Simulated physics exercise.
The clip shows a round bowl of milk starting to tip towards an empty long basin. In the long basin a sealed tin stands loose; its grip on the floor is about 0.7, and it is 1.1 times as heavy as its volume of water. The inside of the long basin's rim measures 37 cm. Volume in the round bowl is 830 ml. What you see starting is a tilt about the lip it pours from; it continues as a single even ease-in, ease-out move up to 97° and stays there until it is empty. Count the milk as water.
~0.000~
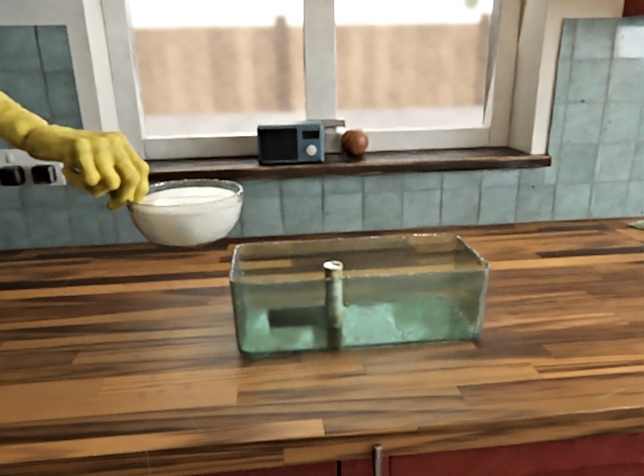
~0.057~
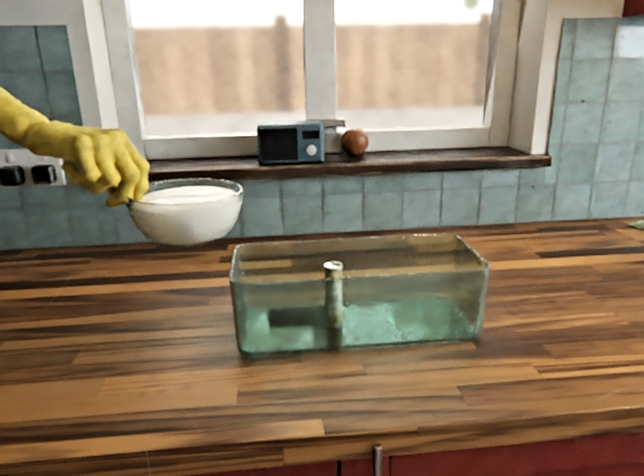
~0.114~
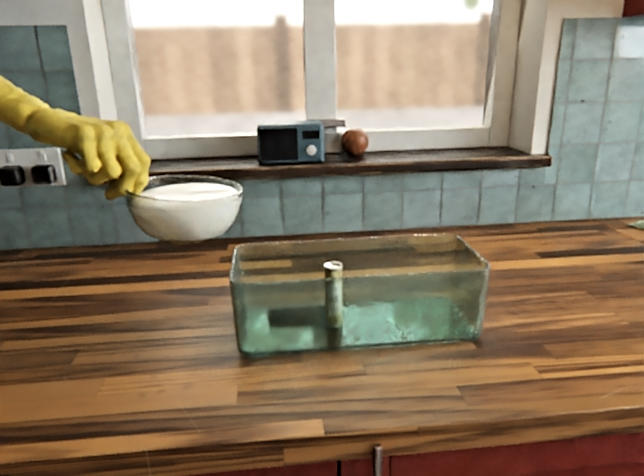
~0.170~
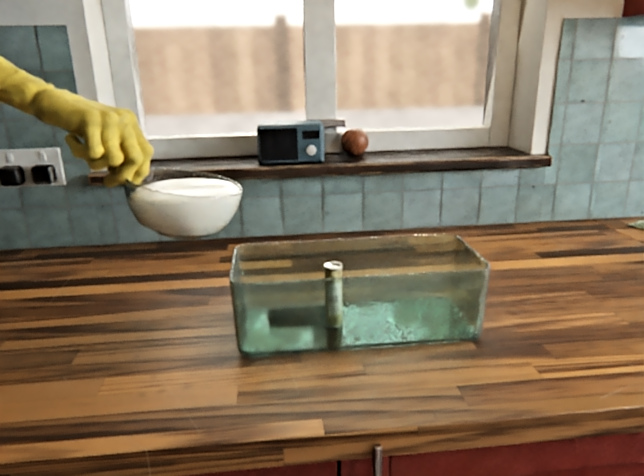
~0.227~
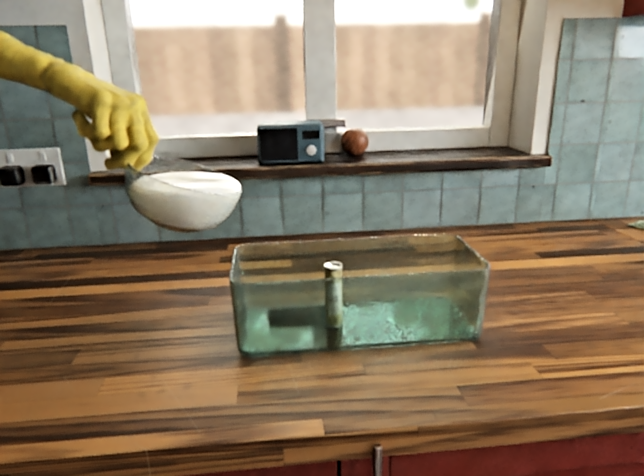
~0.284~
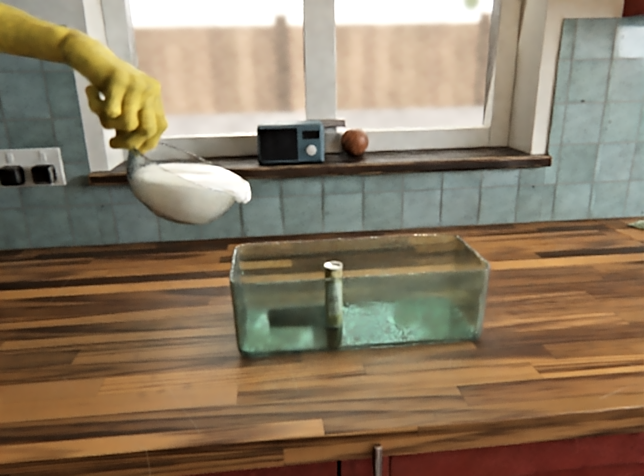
A yellow-gloved hand at the left holds a round glass bowl of white liquid level above a wooden counter, near a long glass basin with a small cylinder. The hand rises slightly and tilts the bowl rightward, slowly then more steeply, until the white liquid bulges at its right lip.
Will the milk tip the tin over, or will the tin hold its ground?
It ends up tipped.
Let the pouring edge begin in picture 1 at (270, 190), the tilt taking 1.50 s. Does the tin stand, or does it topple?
Then it stays on its base.
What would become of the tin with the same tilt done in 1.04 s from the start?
The tin tips over.
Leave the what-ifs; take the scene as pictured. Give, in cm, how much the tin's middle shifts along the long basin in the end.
8.0 cm.
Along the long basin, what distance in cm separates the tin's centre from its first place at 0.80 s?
Its middle sits about 5 cm from the start.
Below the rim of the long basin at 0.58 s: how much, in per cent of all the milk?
About 20%.
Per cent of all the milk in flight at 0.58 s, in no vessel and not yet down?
50 %.
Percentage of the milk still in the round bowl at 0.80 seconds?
1 %.
Then, 0.58 s in, the tilt is 83° and 29 per cent is still to pour; the tin stands where it began.
Then, 0.80 s in, the tilt is 97° and 1 per cent is still to pour; the tin leans 57°.
Then, 1.03 s in, the tilt is 97° and 0 per cent is still to pour; the tin lies on its side.
Then, 1.28 s in, the tilt is 97° and 0 per cent is still to pour; the tin lies on its side.
Finally, the tin lies on its side.
